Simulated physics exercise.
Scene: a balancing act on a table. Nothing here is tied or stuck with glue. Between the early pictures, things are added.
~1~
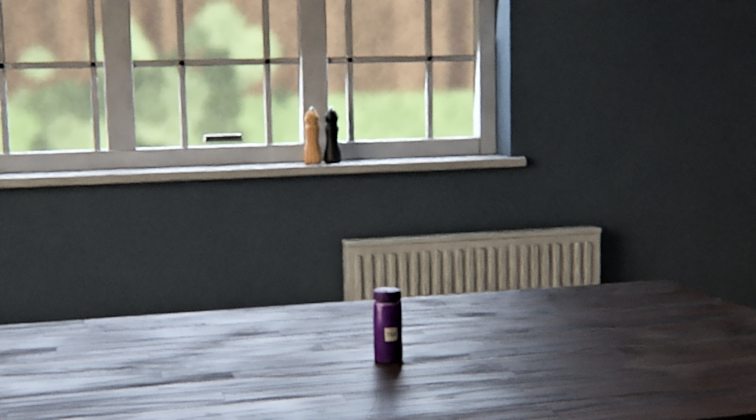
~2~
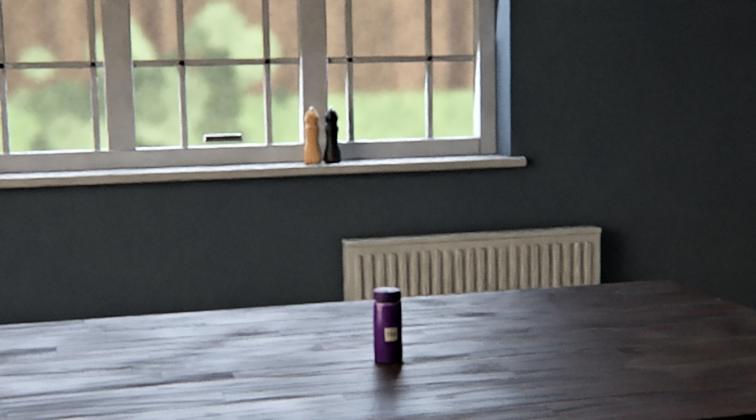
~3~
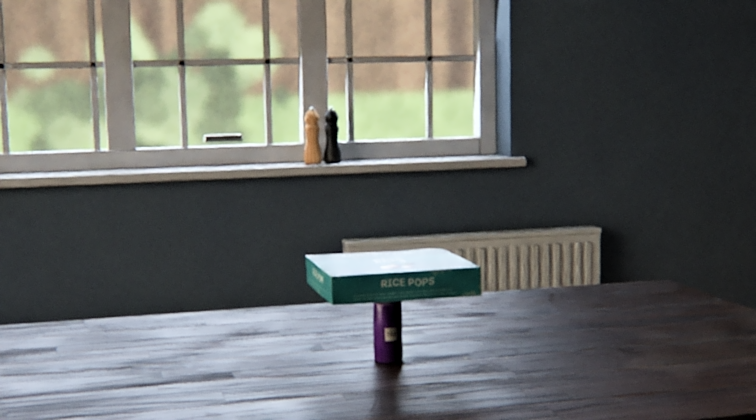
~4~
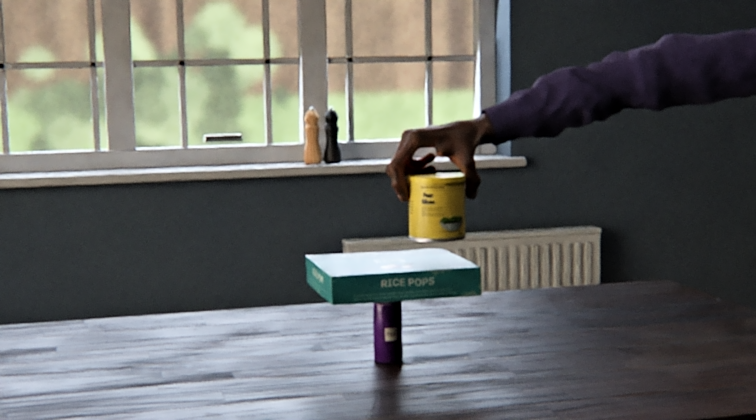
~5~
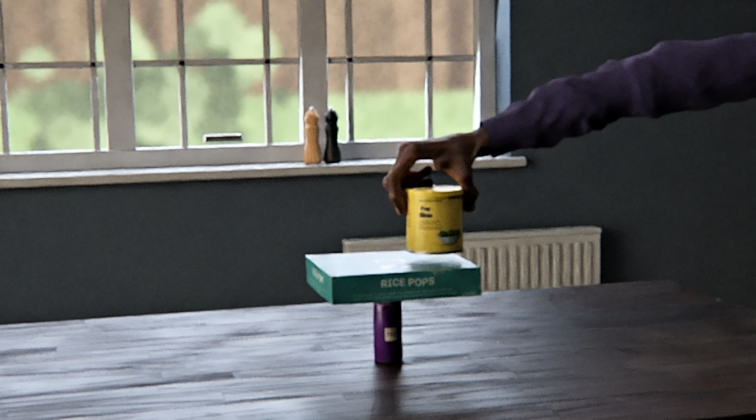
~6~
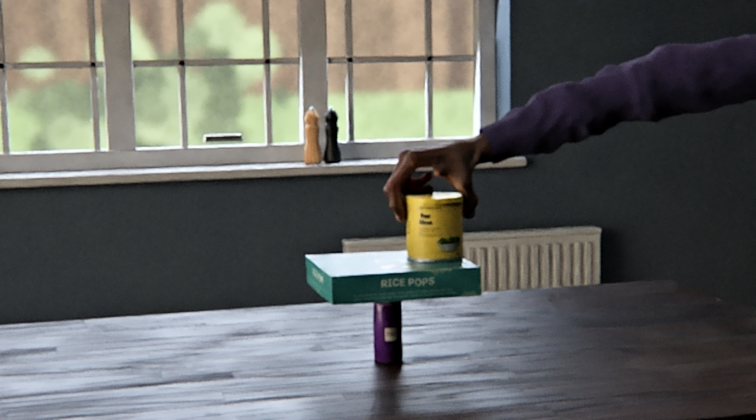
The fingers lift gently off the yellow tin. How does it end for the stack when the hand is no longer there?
The stack collapses.
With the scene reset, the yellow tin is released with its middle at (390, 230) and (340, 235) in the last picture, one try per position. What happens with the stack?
First case: It remains standing; second case: It collapses.
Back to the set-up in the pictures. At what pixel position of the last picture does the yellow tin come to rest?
It finishes at about (519, 323).
Then, 0.50 s after the last picture, yellow tin now fallen; turquoise packet tipped 64° from how it was.
Then, 0.80 s after the last picture, turquoise packet on its side.
At rest, fallen, yellow tin and turquoise packet; purple shaker in place. Seen from the same camera at the end, yellow tin near (520, 323). The stack comes apart.
